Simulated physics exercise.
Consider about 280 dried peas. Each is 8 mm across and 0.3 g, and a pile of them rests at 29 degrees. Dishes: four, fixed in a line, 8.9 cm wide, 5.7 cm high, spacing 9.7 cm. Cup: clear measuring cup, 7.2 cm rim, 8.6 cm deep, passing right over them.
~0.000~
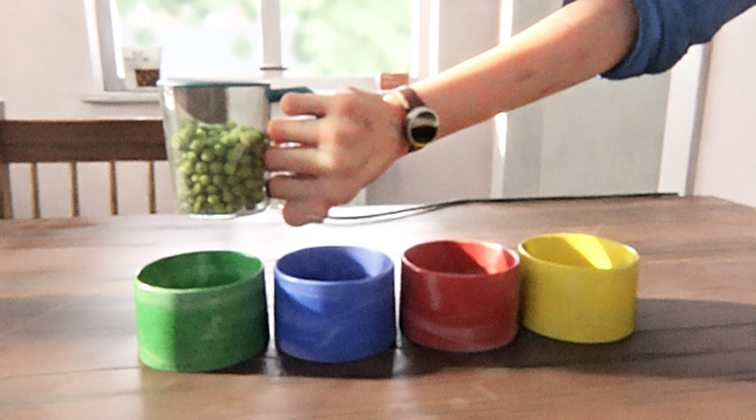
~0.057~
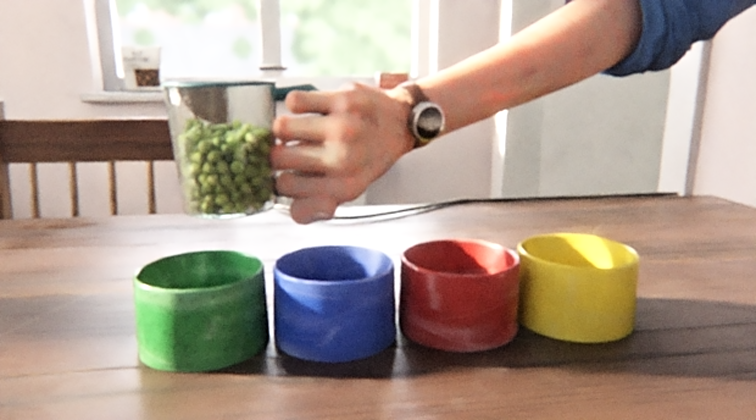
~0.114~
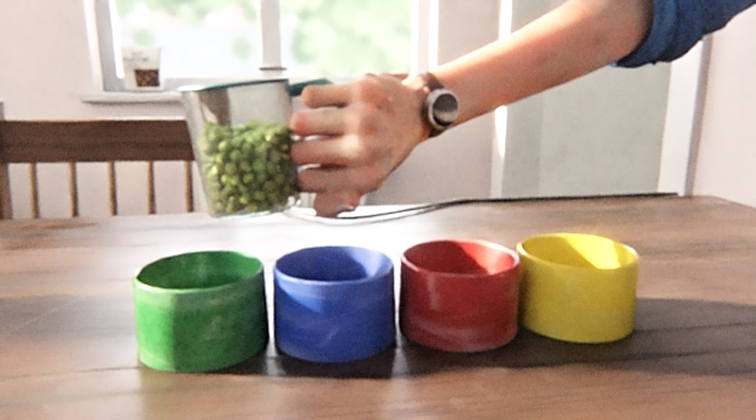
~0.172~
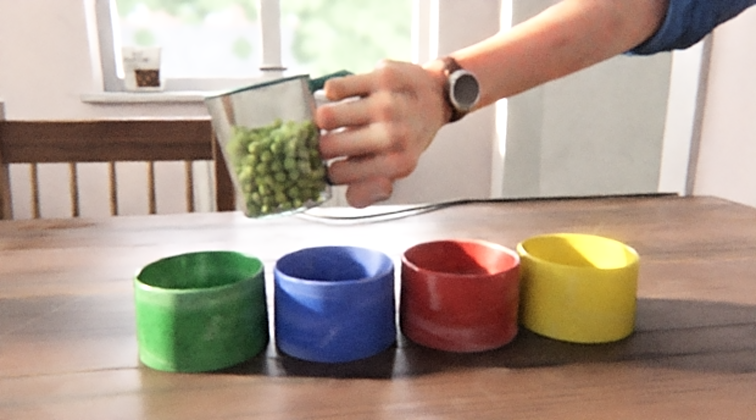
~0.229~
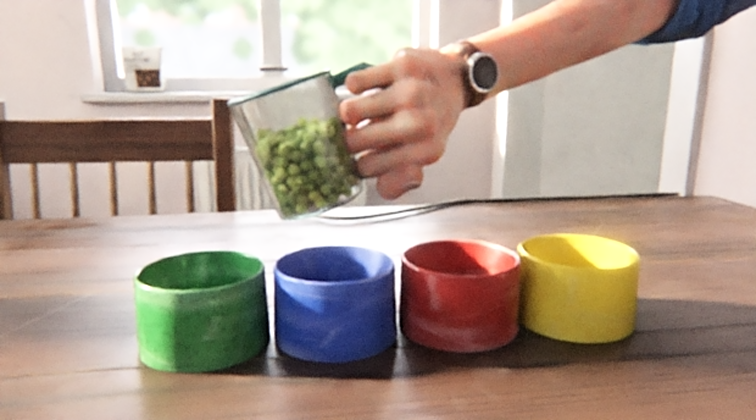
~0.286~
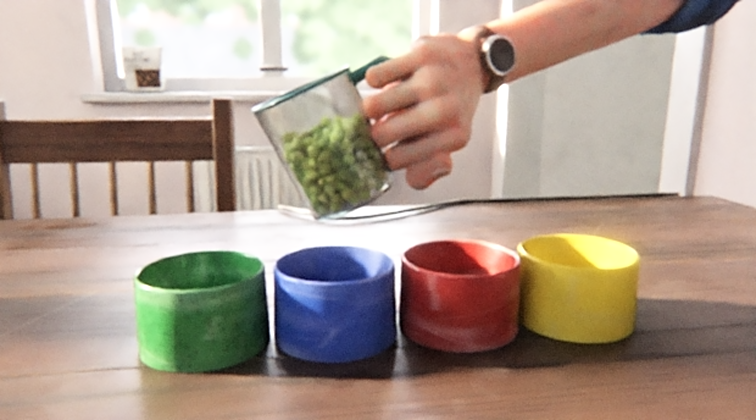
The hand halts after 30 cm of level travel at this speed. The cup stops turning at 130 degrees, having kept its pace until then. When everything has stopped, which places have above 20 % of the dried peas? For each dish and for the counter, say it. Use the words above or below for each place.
Red: Below; blue: Below; green: Below; yellow: Above; counter: Below.
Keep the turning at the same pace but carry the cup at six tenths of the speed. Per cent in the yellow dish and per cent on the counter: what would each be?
Yellow: 10; counter: 10.
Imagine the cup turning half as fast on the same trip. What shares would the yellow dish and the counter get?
It would be yellow 80 and counter 10.
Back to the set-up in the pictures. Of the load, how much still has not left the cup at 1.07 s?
About 100 percent of the load.
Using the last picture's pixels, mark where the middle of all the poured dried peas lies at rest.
Resting centre estimate: Around (563, 293).
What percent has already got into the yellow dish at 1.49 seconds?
Close to 95 per cent at that point.
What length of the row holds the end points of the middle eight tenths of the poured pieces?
6 cm.
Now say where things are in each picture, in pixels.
The first picture shows cup at (220, 147), tilt 0 degrees, lip at (161, 84), moved 0.0 cm; middle of the pieces at (223, 175); green dish at (201, 269); blue dish at (334, 263); red dish at (460, 257); yellow dish at (577, 251).
The second picture shows cup at (226, 147), tilt 1 degrees, lip at (166, 85), moved 0.4 cm; middle of the pieces at (230, 175).
The third picture shows cup at (246, 147), tilt 6 degrees, lip at (182, 90), moved 1.8 cm; middle of the pieces at (251, 174).
The fourth picture shows cup at (274, 146), tilt 12 degrees, lip at (206, 97), moved 3.7 cm; middle of the pieces at (282, 173).
The fifth picture shows cup at (301, 146), tilt 18 degrees, lip at (230, 104), moved 5.6 cm; middle of the pieces at (312, 171).
The sixth picture shows cup at (328, 145), tilt 24 degrees, lip at (254, 111), moved 7.5 cm; middle of the pieces at (341, 170); green dish at (201, 270); blue dish at (335, 263); red dish at (460, 257); yellow dish at (577, 251). The cup turns about 105 degrees a second and travels 33 cm a second.
Then, at 0.76 s, tilt 75 degrees; cup holds 100 %.
After 1.07 s, tilt 108 degrees; cup holds 100 %.
After 1.49 s, tilt 130 degrees; cup holds 0 %, yellow 95 %.
At rest (2.3 s), red 0 %, blue 0 %, green 0 %, yellow 95 %, counter 5 %.
